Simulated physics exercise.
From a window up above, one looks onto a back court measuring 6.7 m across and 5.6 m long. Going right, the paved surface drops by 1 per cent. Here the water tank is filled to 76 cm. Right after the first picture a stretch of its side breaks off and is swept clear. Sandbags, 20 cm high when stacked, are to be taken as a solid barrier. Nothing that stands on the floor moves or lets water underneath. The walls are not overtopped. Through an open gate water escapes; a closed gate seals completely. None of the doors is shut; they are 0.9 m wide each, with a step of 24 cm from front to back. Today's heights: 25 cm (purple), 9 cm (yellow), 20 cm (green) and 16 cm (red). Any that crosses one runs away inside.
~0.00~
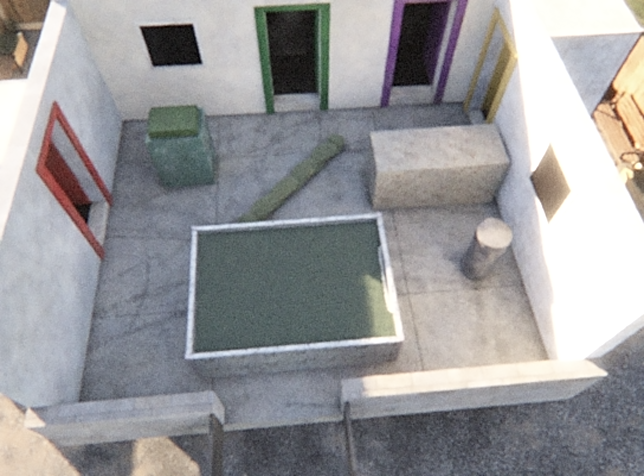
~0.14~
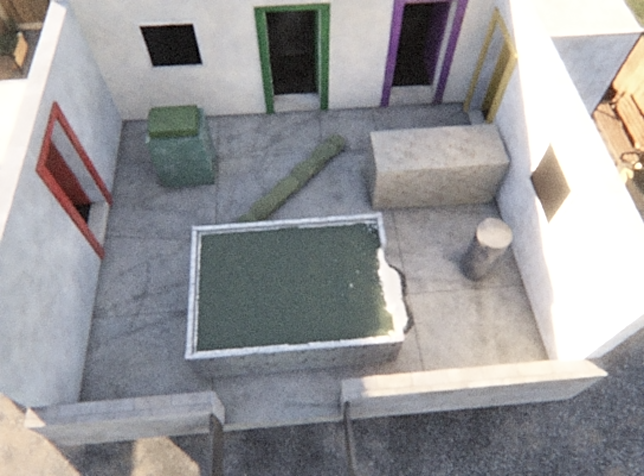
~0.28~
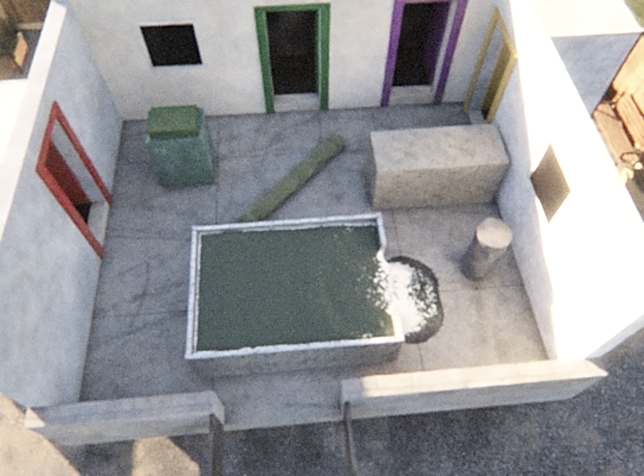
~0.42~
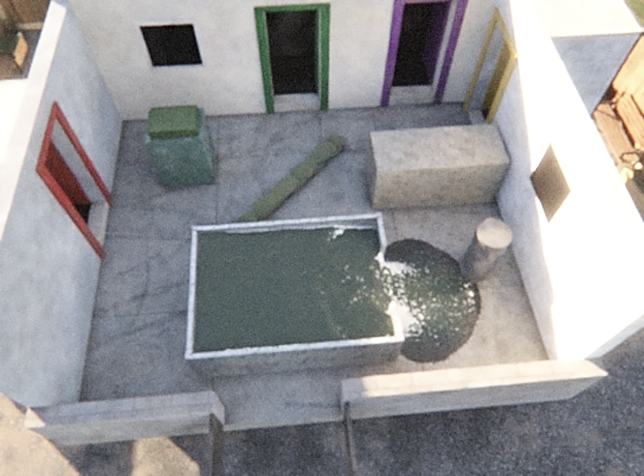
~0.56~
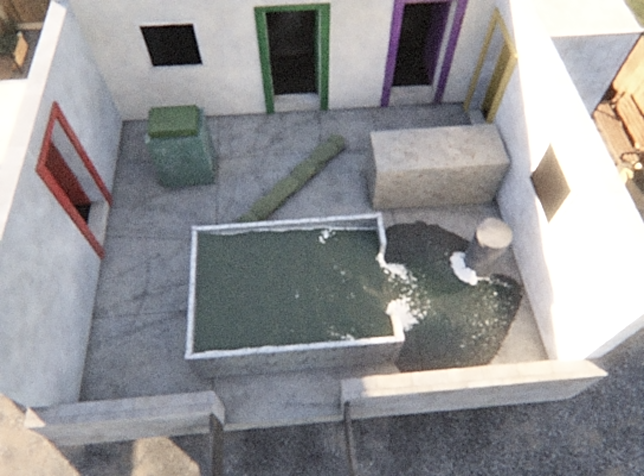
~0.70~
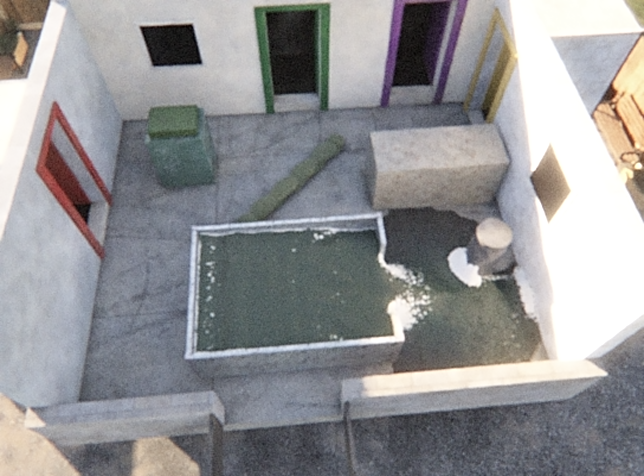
A walled courtyard held a raised tank of still, dark green water until part of the tank's right side broke away, and water gushed out, spreading across the paving and foaming around a short round pillar.
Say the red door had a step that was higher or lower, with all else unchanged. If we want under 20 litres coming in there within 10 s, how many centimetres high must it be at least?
About 8.5 centimetres.
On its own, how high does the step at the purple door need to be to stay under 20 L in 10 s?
Door purple, min height approx. 6.0 cm.
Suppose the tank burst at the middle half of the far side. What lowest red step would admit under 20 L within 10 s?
A minimum of about 8.5 cm.
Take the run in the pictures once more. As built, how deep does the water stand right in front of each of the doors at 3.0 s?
Door by door, in centimetres - purple 5, yellow 4, green 0, red 0.
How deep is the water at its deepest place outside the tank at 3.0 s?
Close to 44 centimetres.
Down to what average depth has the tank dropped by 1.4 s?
Close to 56 cm deep on average.
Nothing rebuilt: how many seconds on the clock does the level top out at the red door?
Around 5.0 seconds.
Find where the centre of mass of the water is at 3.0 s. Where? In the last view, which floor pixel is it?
Around (376, 292).
After 1.4 s water covers 20 % of the floor, deepest (62 cm) near (554, 377); it has not reached the red door.
After 3.0 s water covers 35 % of the floor, deepest (44 cm) near (502, 221); it has not reached the red door.
After 10.0 s water covers 95 % of the floor, deepest (22 cm) near (550, 365); 9 cm at the red door, 0 litres in over its 16 cm step.
At the red door as built, the water arrived by 4.5 s and peaked near 13 cm at 4.8 s.
Run again over the same 10 s with other heights there, 34 litres in over 7 cm, 11 litres over 9.5 cm. The limit of 20 litres is kept from about 8.5 cm up.
